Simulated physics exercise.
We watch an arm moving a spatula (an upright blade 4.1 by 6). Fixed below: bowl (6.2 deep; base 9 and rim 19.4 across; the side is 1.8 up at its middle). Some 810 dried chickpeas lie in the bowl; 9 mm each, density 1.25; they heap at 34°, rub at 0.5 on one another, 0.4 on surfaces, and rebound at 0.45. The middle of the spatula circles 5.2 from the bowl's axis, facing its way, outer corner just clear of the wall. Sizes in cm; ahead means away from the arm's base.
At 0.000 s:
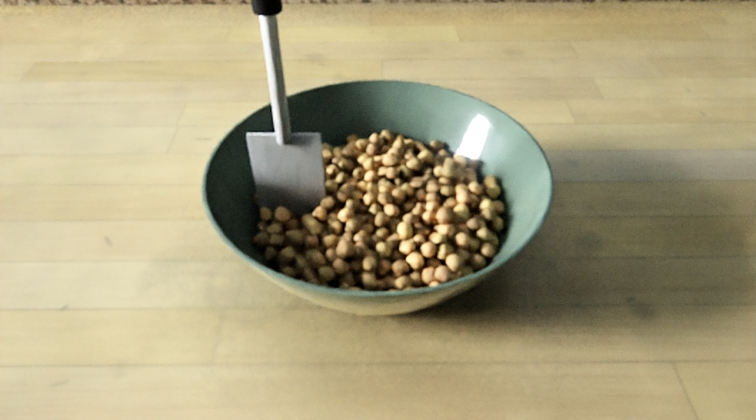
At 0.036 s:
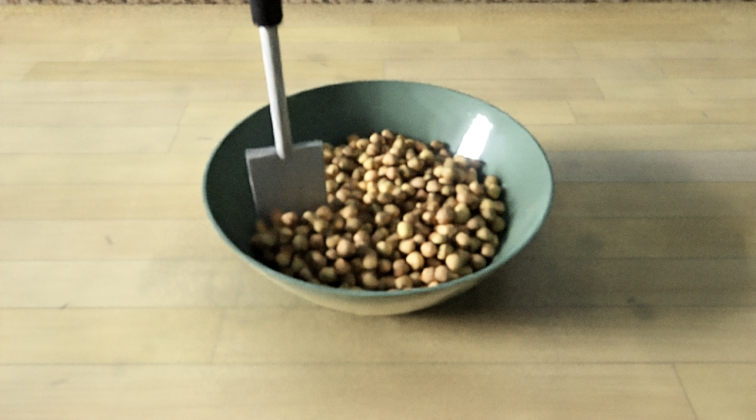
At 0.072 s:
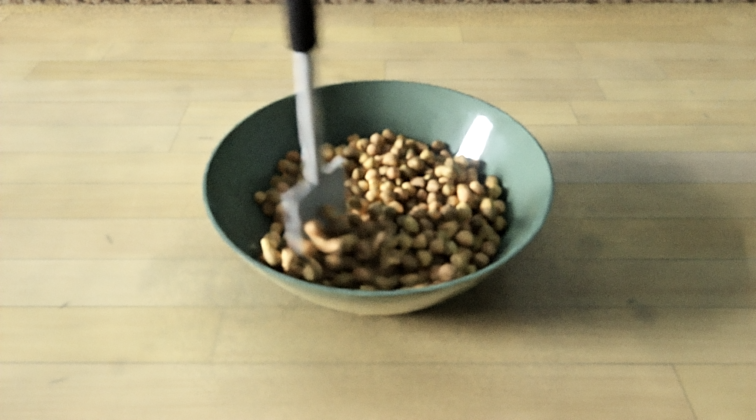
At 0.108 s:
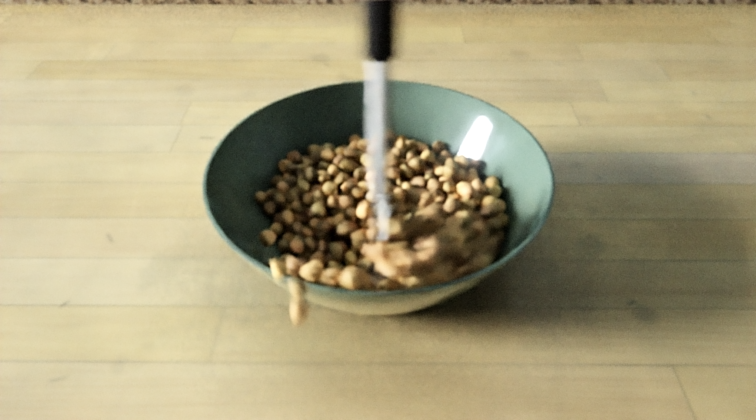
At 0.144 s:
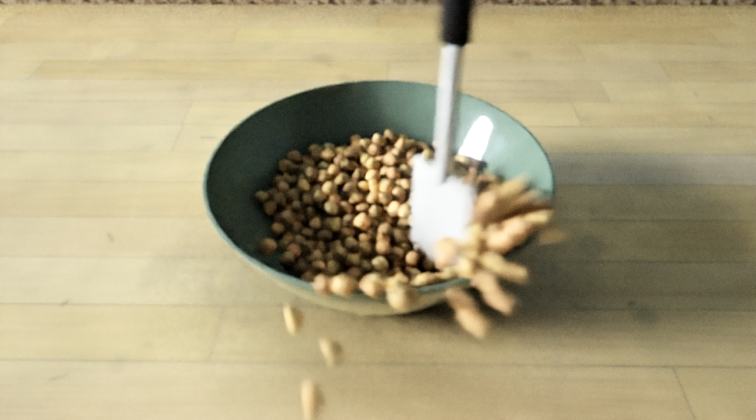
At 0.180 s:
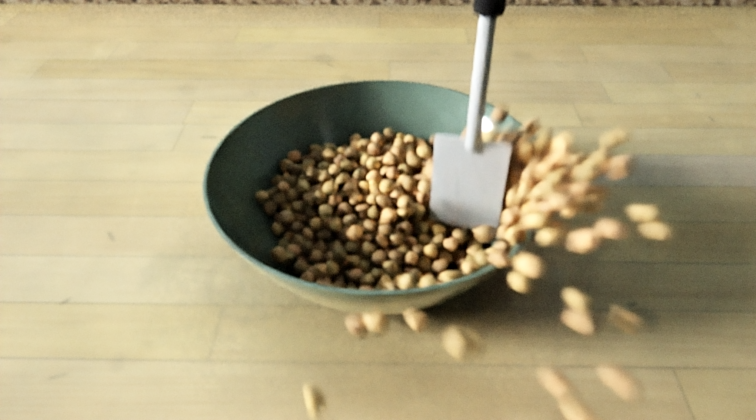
A wide green bowl heaped with tan chickpeas sits on a pale wooden floor, seen from above at a slant by a still camera. A spatula with a flat grey blade and black-topped handle stands upright inside the bowl at the left. The spatula sweeps through the near side and around to the right, pushing chickpeas over the rim, a few at the front and many more scattering at the right.
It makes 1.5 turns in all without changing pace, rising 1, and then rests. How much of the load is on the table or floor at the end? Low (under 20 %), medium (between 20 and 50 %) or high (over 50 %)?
A medium share, between 20 and 50 %, ends on the table or floor.
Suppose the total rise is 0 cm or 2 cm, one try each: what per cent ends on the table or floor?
About 40 and 25 per cent.
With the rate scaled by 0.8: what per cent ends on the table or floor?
About 25 per cent.
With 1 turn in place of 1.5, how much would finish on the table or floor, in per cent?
It would be near 25 per cent.
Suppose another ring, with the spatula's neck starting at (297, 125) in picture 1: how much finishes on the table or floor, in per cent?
Some 35 per cent.
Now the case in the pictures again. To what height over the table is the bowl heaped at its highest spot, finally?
About 4.5 cm.
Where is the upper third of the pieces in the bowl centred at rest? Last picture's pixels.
Around (393, 216).
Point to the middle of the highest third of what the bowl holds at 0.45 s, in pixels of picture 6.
At about (373, 233).
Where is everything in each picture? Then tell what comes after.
The first frame shows the spatula neck at (281, 111), 0° round; upper third of the load around (385, 200), from x 260 to 495, top at y 135; 812 in the bowl.
The second frame shows the spatula neck at (282, 124), 17° round; upper third of the load around (384, 203), from x 260 to 495, top at y 135.
The third frame shows the spatula neck at (314, 153), 54° round; upper third of the load around (384, 212), from x 260 to 500, top at y 135.
The fourth frame shows the spatula neck at (381, 164), 92° round; upper third of the load around (411, 221), from x 260 to 500, top at y 135; 808 in the bowl, 4 in flight or on the tool.
The fifth frame shows the spatula neck at (446, 148), 129° round; upper third of the load around (454, 206), from x 260 to 550, top at y 135; 795 in the bowl, 17 in flight or on the tool.
The sixth frame shows the spatula neck at (476, 116), 167° round; upper third of the load around (485, 177), from x 260 to 660, top at y 115; 766 in the bowl, 46 in flight or on the tool.
After 0.31 s, 308° round, highest piece 11 above the table; 639 in the bowl, 52 on the table or floor, 121 in flight or on the tool.
After 0.45 s, 89° round, highest piece 12 above the table; 574 in the bowl, 184 on the table or floor, 54 in flight or on the tool.
After 0.72 s, 180° round, highest piece 7 above the table; 552 in the bowl, 257 on the table or floor, 3 in flight or on the tool.
After 1.42 s, 180° round, highest piece 4 above the table; 552 in the bowl, 260 on the table or floor.
In the end, 552 in the bowl, 260 on the table or floor. That is 32 % on the table or floor.
